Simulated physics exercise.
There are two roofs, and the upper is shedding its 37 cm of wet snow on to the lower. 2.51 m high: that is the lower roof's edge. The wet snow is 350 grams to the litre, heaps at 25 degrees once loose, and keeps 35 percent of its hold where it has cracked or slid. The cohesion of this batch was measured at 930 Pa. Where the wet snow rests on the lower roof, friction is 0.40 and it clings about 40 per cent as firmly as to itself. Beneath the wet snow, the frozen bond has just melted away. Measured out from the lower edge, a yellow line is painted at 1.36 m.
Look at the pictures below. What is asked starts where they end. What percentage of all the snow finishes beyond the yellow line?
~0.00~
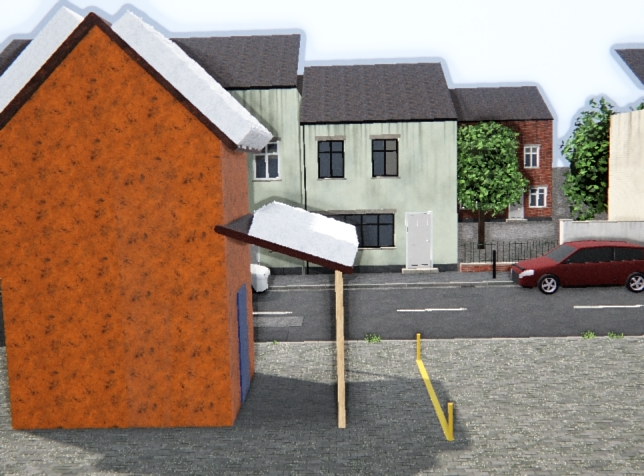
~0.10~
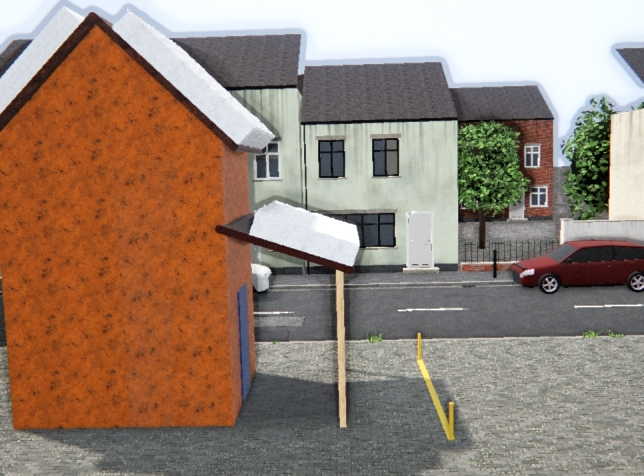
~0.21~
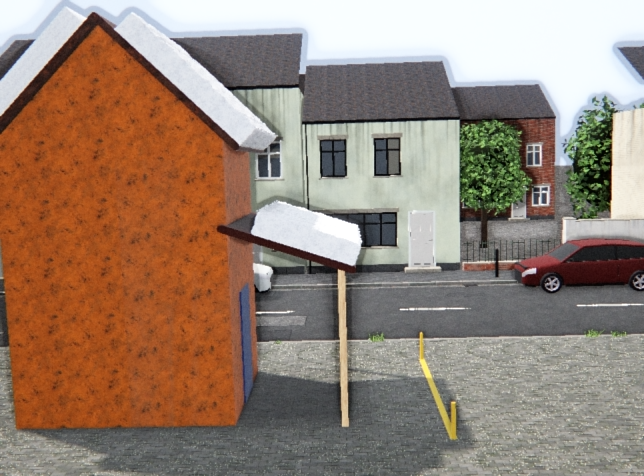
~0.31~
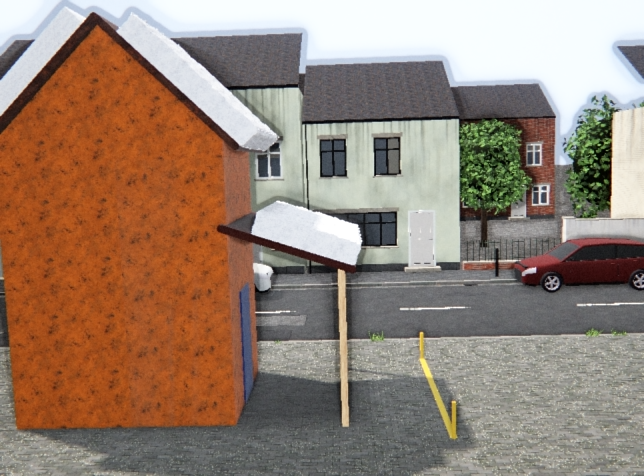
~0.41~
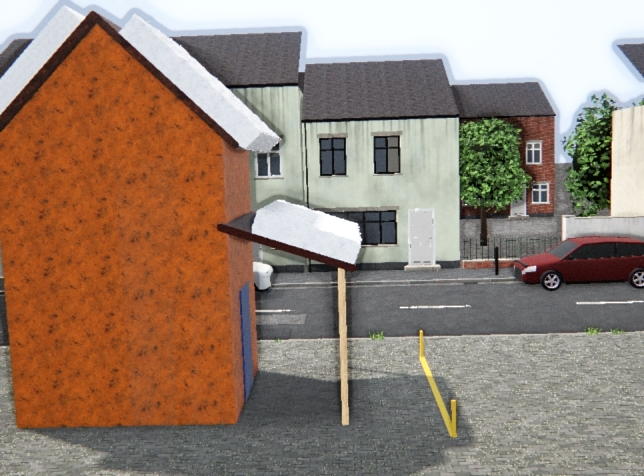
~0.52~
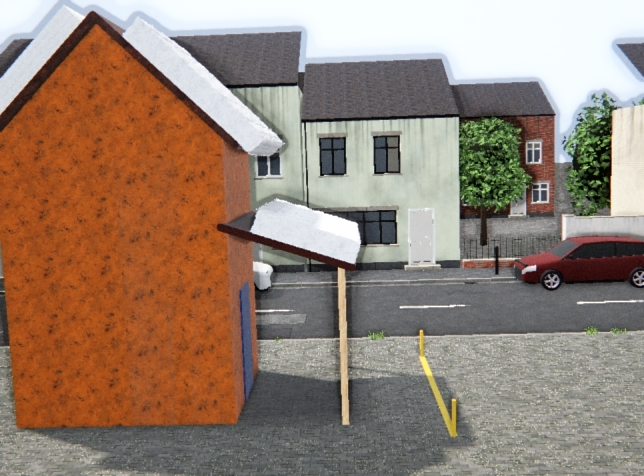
About 25 %.
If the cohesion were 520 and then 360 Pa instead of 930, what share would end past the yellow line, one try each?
45 %, then 50 %.
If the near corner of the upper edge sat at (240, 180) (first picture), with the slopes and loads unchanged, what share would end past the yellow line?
In that case it would be around 5 percent.
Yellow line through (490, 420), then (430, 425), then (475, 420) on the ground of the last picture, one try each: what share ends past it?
Respectively about 10 in a hundred, 35 in a hundred and 16 in a hundred.
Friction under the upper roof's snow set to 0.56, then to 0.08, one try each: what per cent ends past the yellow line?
It would be 35 % the first time and 55 % the second.
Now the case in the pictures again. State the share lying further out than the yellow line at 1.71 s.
0 %.
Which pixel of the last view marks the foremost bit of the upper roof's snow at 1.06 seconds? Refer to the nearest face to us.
(299, 210), give or take.
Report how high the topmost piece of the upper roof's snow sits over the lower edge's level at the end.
Roughly 1.0 m.
After 1.06 s, none is below the lower edge and 0 % is past the line.
After 1.71 s, none is below the lower edge and 0 % is past the line.
After 2.35 s, 17 % is below the lower edge and 0 % is past the line.
After 3.00 s, 56 % is below the lower edge and 19 % is past the line.
After 4.50 s, 68 % is below the lower edge and 25 % is past the line.
